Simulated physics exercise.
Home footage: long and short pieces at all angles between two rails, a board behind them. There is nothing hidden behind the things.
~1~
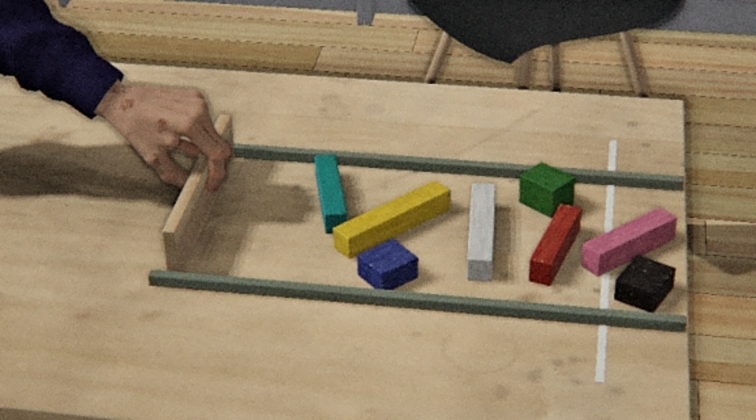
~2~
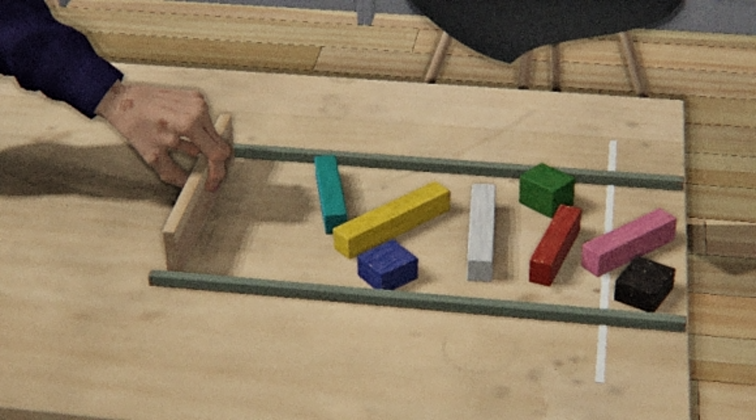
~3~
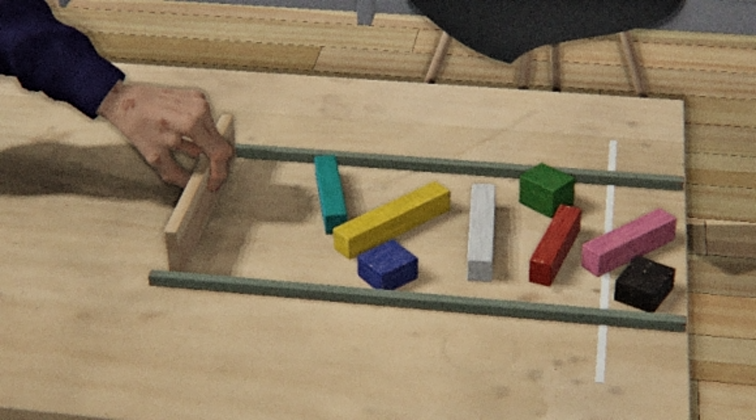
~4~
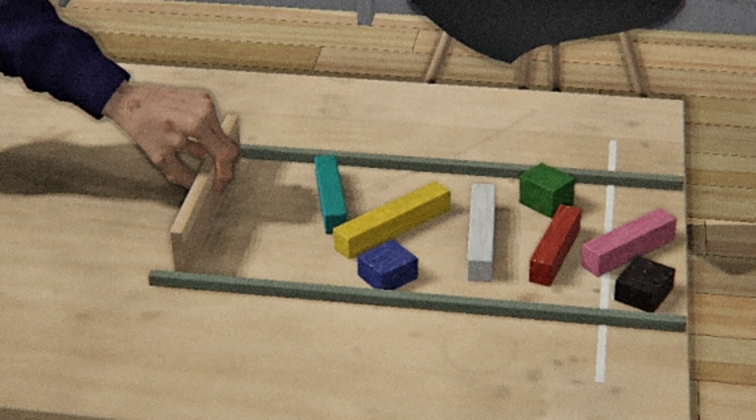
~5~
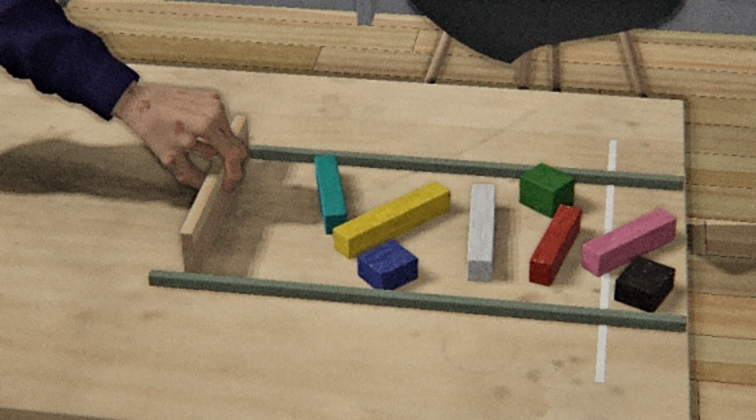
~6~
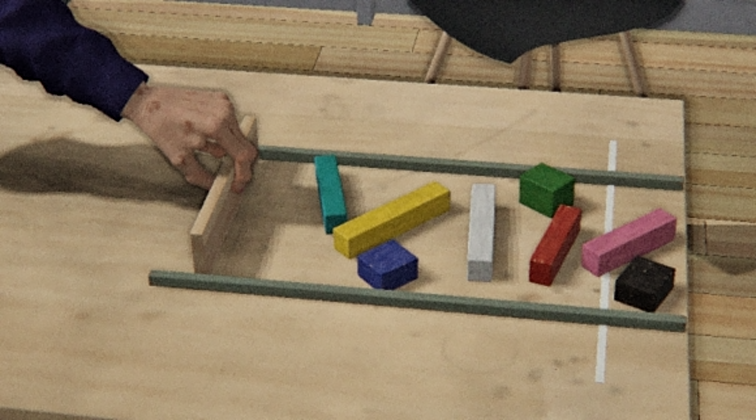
On a pale wooden tabletop above a plank floor, seen from above at an angle, two dark green rails run across, with a dark seat behind. Between them lie turquoise, yellow, blue, white, red, green, pink and black pieces, the pink one over a white tape line at the right. A dark-sleeved hand at the left holds a board upright, then slides it slightly right, while the pieces and the camera stay still.
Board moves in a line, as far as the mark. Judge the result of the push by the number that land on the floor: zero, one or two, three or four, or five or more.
The number that land on the floor is three or four.
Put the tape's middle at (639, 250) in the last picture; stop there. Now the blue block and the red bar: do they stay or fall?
Well, the blue block is left in place and the red bar topples off.
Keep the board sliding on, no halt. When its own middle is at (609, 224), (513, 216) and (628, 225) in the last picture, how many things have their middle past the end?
In order, that gives 3, then 0, then 4.
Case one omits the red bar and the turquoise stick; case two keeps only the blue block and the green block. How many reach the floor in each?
1 in the first case and 2 in the second.
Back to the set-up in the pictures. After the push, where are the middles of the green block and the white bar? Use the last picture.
Result: One at about (655, 189), the other at about (669, 248).
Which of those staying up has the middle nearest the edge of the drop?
The white bar.
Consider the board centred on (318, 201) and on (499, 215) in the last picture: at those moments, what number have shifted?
One spot: 1. Other spot: 7.
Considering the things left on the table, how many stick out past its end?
Counting them gives 0.
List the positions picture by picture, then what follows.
Black block (645, 284); pink bar (630, 242); red bar (556, 244); board (201, 192); tape (607, 248), in the first picture.
Pink bar (630, 242); white bar (482, 231), in the second picture.
Red bar (556, 244); green block (547, 190), in the third picture.
Black block (645, 285); board (208, 193), in the fourth picture.
Pink bar (630, 242); turquoise stick (331, 194), in the fifth picture.
Black block (645, 285); pink bar (630, 242); red bar (556, 244); board (227, 194); tape (607, 248), in the sixth picture.
A little later, none off yet; black block at rest near (645, 285); pink bar at rest near (630, 242); red bar at rest near (556, 244).
When it is over, the number that fall off is three or four; down, red bar, pink bar and black block.
